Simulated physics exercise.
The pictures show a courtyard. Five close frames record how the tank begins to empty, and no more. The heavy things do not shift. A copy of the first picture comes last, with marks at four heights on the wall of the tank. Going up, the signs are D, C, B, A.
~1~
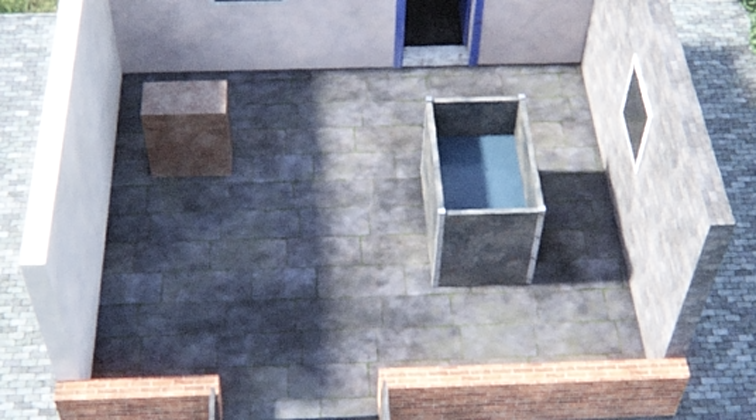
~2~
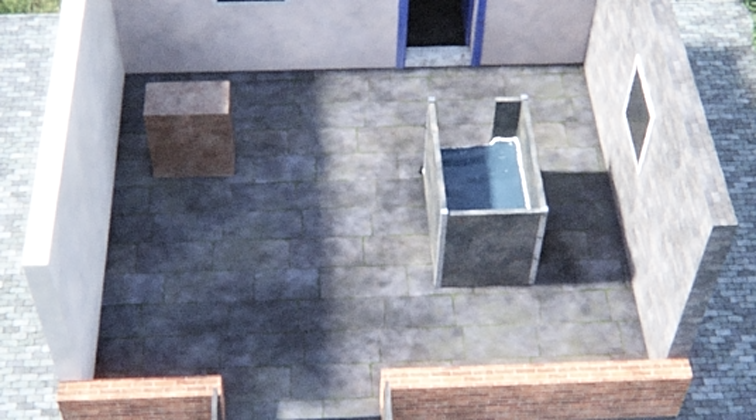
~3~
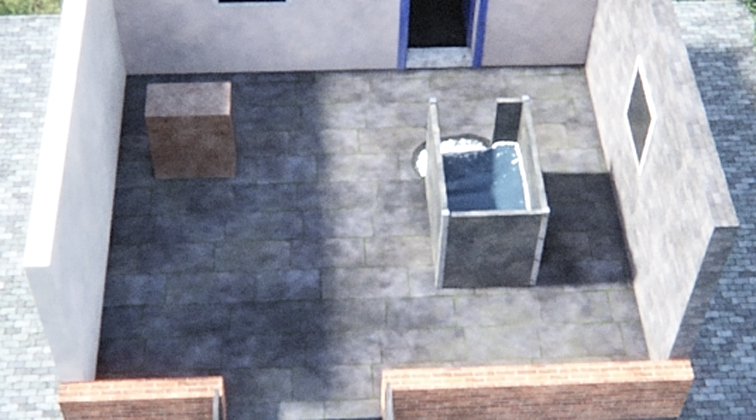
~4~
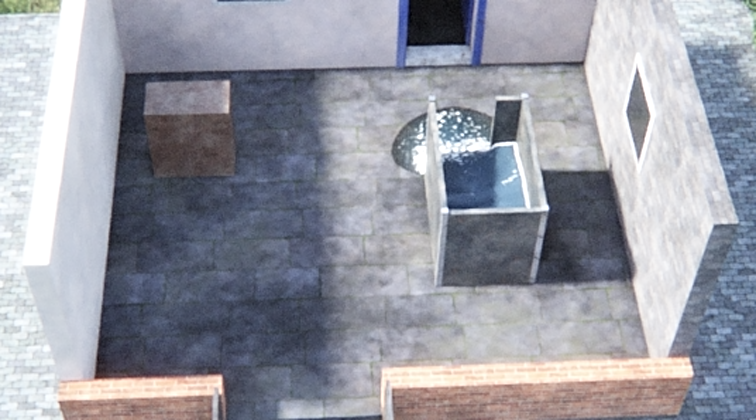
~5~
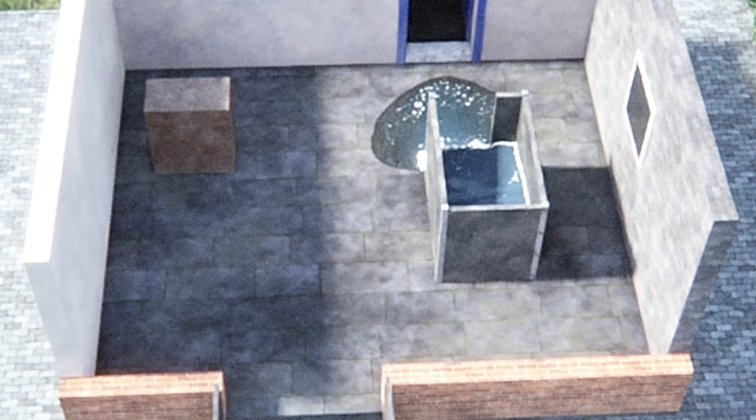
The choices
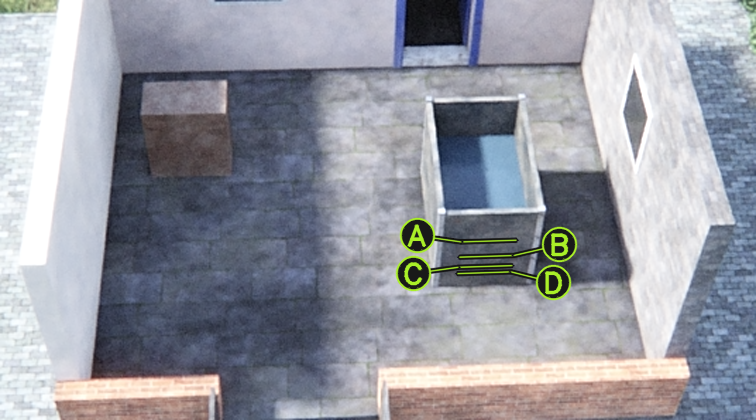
Water rests in a square grey tank in a walled courtyard, then pours out through a gap that opens in the tank's back wall. A foaming patch appears behind the tank and spreads as a rounded, glistening pool across the paving, widening to the left and back toward the blue doorway.
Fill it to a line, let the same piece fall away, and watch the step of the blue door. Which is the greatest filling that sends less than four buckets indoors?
Take C.
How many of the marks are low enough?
Two.
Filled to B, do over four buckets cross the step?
Yes, it does.
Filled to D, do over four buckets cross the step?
No.
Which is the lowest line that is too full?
The answer is B.
On the marked copy, A at (488, 241); B at (486, 256); C at (485, 266); D at (484, 272); from the bottom up D, C, B, A.
With A, dozens of bucketfuls pour in.
With B, about 9 bucketfuls get in.
With C, a bucket or two gets in.
With D, nothing gets over.
